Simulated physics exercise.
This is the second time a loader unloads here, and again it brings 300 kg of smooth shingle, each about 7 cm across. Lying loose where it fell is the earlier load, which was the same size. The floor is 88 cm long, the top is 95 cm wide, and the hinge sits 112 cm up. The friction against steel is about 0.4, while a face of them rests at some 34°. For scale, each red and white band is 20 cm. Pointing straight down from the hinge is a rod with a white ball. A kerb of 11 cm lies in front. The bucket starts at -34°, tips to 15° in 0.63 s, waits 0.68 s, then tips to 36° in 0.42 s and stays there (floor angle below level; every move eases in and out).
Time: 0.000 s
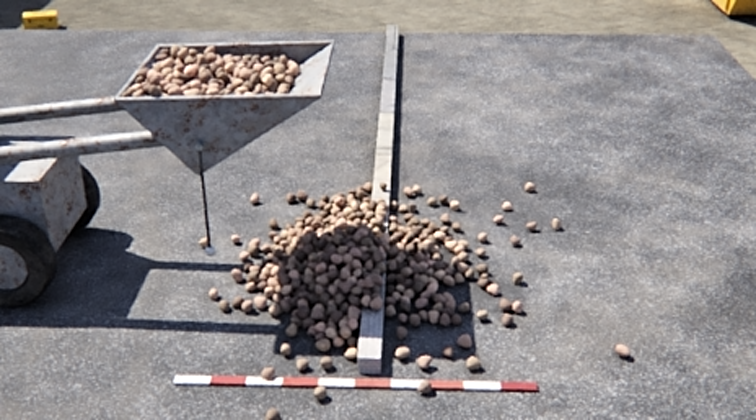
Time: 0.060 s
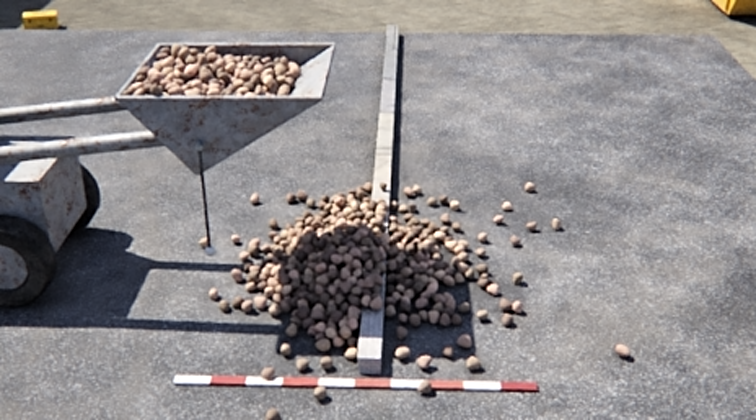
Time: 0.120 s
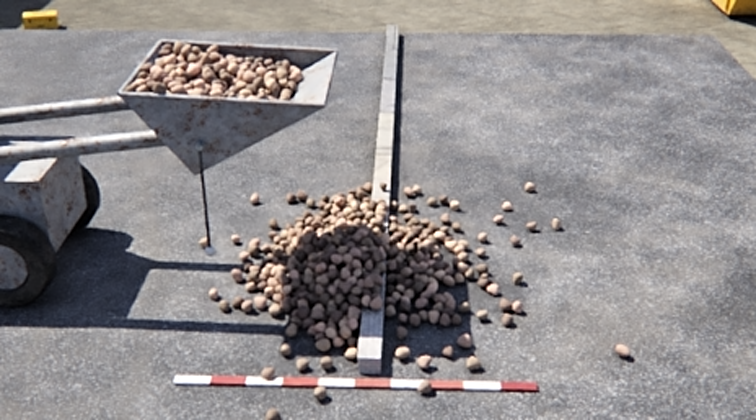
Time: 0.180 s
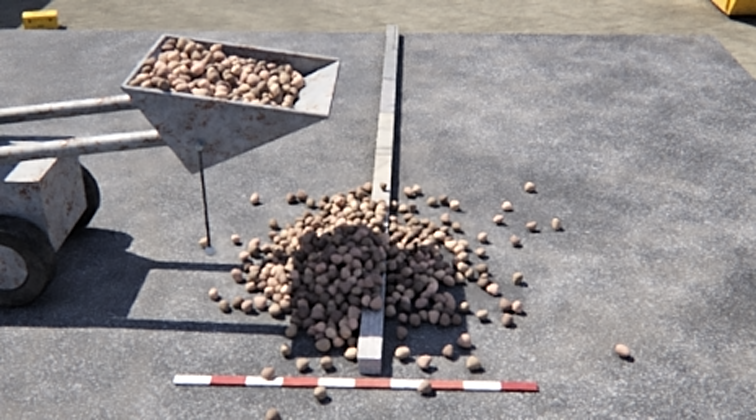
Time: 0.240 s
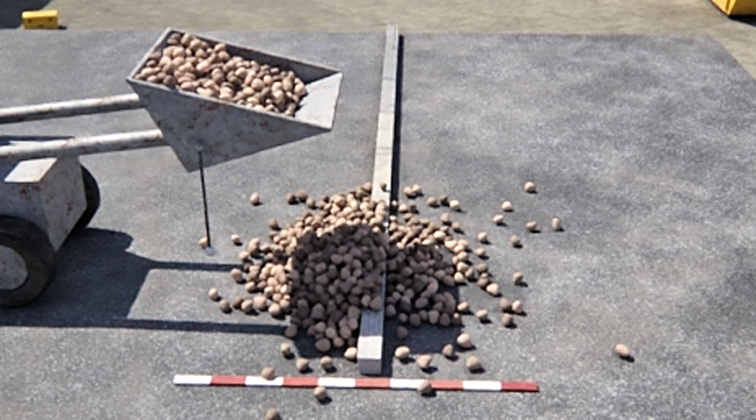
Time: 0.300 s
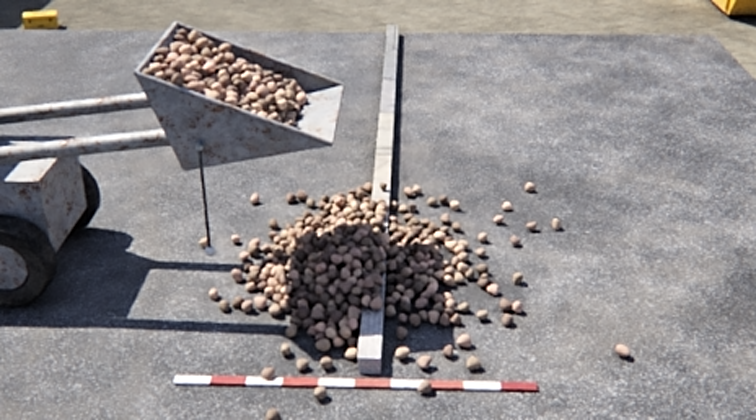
Loader bucket full of smooth stones tilting slowly forward, its load shifting, beside a loose stone heap straddling a low kerb.
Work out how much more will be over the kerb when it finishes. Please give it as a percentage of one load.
Around 57 out of 100.
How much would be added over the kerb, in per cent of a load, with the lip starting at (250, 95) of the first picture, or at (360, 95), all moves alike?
10 % and 90 %.
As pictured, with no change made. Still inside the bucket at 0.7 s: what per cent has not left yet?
Reading: Near 100 % of the load.
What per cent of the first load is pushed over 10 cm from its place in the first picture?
Roughly 15 percent.
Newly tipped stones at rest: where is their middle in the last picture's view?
The middle ends up near (393, 253).
After 0.5 s the floor is at 7°; in per cent of one load, 100 in the bucket, 75 on this side of the kerb, 25 over the kerb; the foremost stones are at (536, 248).
After 0.7 s the floor is at 15°; in per cent of one load, 100 in the bucket, 76 on this side of the kerb, 25 over the kerb; the foremost stones are at (536, 248).
After 2.2 s the floor is at 36°; in per cent of one load, 5 in the bucket, 125 on this side of the kerb, 70 over the kerb; the foremost stones are at (562, 262).
After 4.7 s the floor is at 36°; in per cent of one load, 0 in the bucket, 118 on this side of the kerb, 82 over the kerb; the foremost stones are at (564, 262). Net gain over the kerb, 57.
